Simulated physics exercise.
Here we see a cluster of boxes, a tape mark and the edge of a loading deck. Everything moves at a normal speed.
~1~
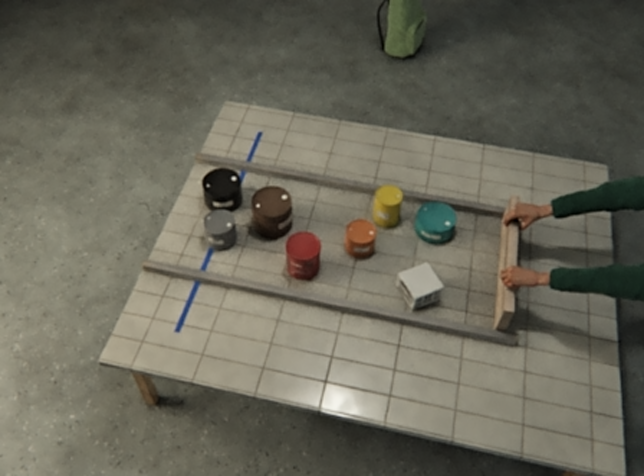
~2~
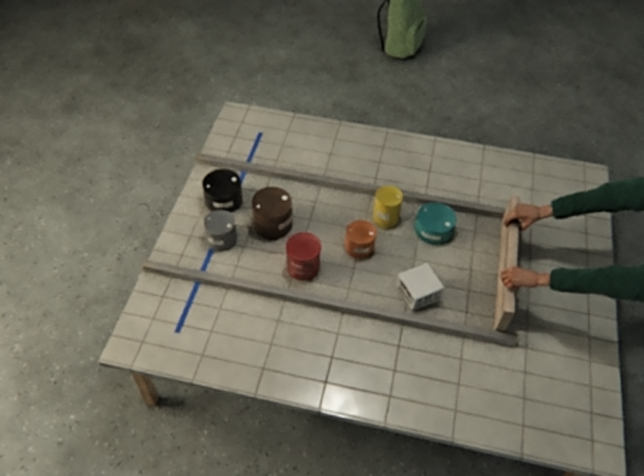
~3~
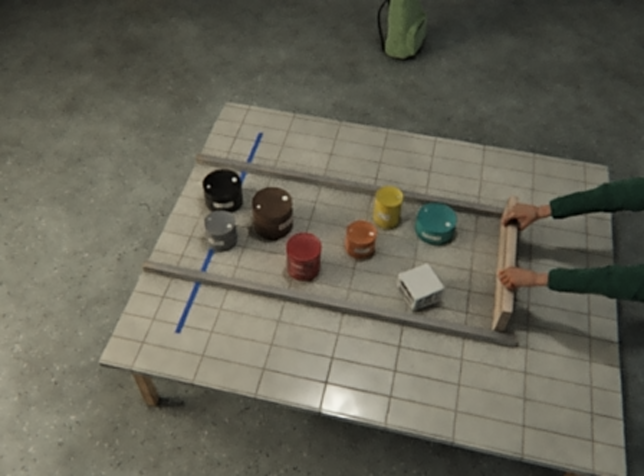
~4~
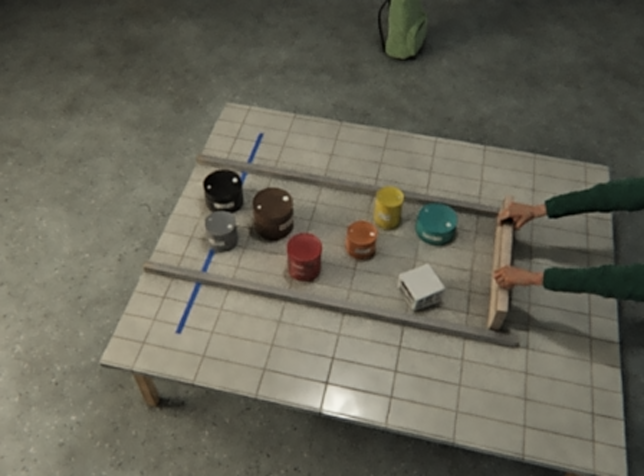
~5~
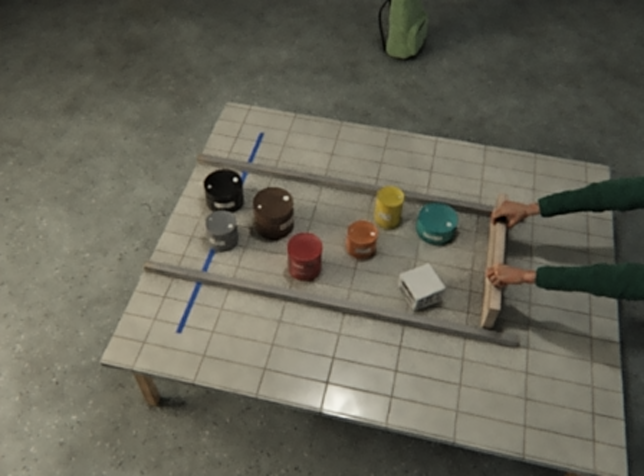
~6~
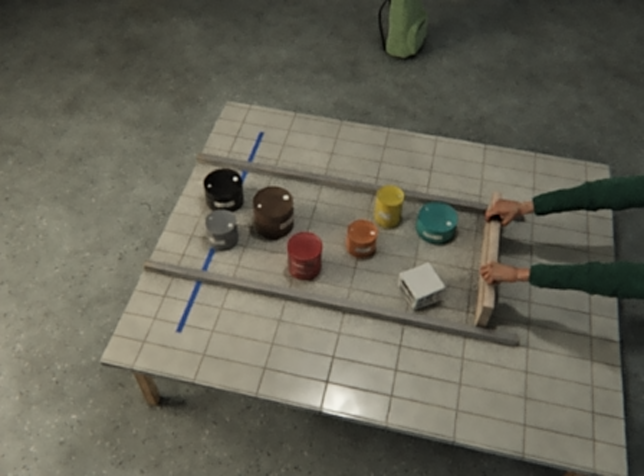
A wooden plank, held by two hands in dark green sleeves, slides a short way left between two rails on a pale tiled table, seen from a fixed view high above a grey floor. Black, grey, brown and red canisters sit left of the orange, yellow and turquoise ones and a white crate, with blue tape at left and a green object beyond. The plank starts nearly still, then moves steadily toward the turquoise canister and crate, leaving a gap, while the containers stay in place.
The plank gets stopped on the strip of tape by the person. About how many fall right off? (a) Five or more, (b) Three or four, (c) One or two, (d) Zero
One or two (c).
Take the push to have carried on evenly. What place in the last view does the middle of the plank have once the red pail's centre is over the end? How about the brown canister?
The middle is at (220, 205) when it's the red pail, and at (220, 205) when it's the brown canister.
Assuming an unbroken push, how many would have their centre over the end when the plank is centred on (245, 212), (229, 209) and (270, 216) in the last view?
In order, that gives 1, then 2, then 0.
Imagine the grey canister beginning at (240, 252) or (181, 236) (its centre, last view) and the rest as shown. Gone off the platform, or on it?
First place: It drops down; second place: It drops down.
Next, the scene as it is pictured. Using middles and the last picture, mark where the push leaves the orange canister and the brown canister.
You'll find the first one at (210, 211) and the second at (184, 192).
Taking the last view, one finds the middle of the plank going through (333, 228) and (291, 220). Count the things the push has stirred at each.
That gives 5 for the first and 8 for the second.
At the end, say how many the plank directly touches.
Contact count: 3.
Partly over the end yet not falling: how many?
3.
A little later, none off yet; black canister at rest near (224, 191); grey canister at rest near (222, 230); brown canister at rest near (274, 213).
Next, none off yet; black canister at rest near (224, 191); grey canister at rest near (222, 230); brown canister shifted a little near (266, 210).
When it is over, the number that fall off is one or two; down, grey canister and black canister.
